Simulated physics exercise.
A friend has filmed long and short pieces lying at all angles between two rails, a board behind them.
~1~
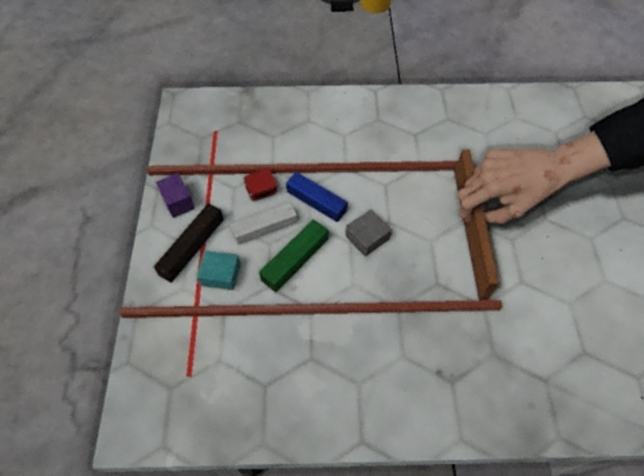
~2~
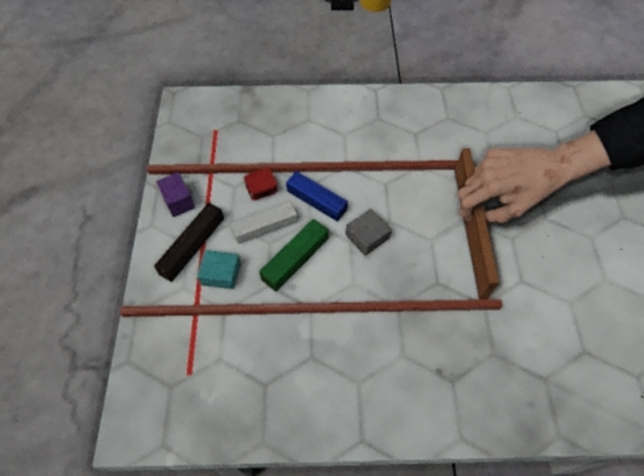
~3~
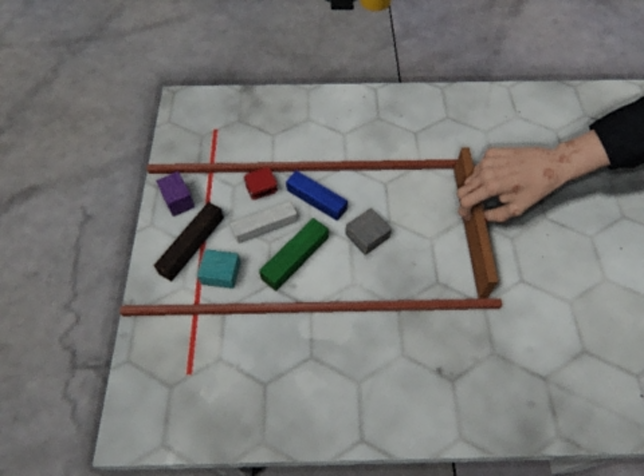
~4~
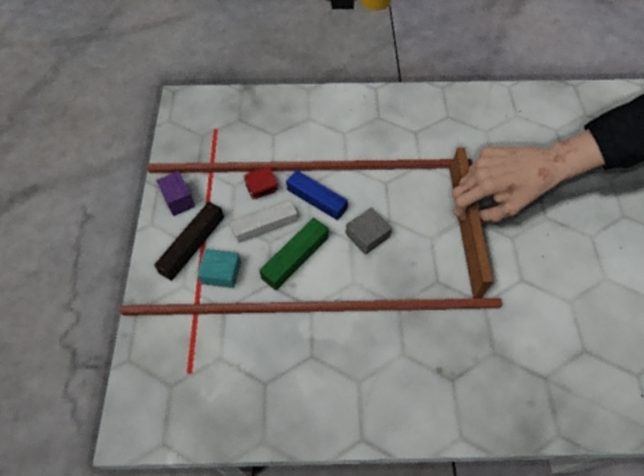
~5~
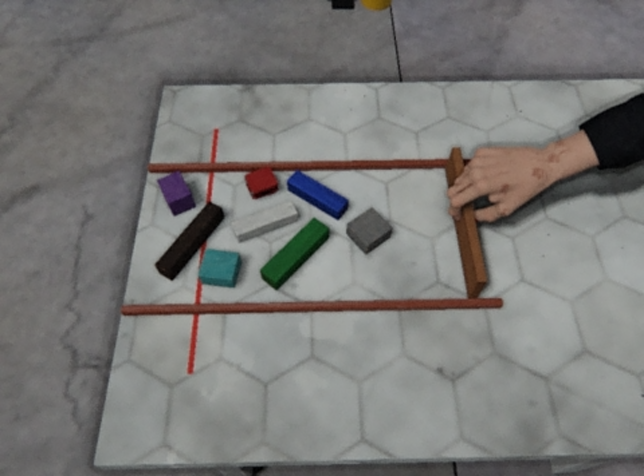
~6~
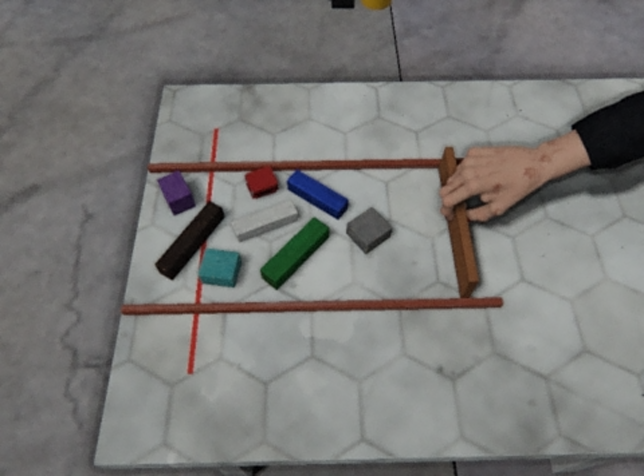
A hand held a wooden board upright between two rails, keeping it still at first and then sliding it slightly left, while the coloured blocks and bars scattered around the red line stayed put.
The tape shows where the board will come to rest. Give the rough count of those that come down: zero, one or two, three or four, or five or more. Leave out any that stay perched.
Here the number that fall off is one or two.
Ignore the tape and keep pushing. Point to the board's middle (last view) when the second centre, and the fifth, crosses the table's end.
Near (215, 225) and (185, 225).
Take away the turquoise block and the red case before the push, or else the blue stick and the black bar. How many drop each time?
The counts: 2 and 0.
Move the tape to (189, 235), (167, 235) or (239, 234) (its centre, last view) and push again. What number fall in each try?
Try by try, 3, 5 and 0.
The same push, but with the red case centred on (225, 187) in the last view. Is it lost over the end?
It does not fall.
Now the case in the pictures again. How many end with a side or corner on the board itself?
It touches 3.
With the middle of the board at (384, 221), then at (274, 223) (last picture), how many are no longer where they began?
First 1, then 7.
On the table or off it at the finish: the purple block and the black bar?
The purple block comes down, the black bar goes over.
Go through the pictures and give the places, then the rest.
In the first picture, purple block (176, 196); black bar (190, 242); turquoise block (219, 270); board (474, 222); tape (204, 237).
In the second picture, black bar (191, 241); green stick (295, 254).
In the third picture, turquoise block (219, 269); board (474, 220).
In the fourth picture, purple block (176, 194); white bar (265, 222).
In the fifth picture, black bar (191, 240); blue stick (317, 195).
In the sixth picture, purple block (177, 193); black bar (191, 240); turquoise block (220, 268); board (457, 219); tape (205, 234).
Soon after, none off yet; purple block at rest near (177, 193); black bar at rest near (191, 240); turquoise block at rest near (220, 268).
After that, none off yet; purple block at rest near (177, 193); black bar moving near (184, 237); turquoise block moving near (212, 272).
In the end, the number that fall off is one or two; gone, black bar and purple block.
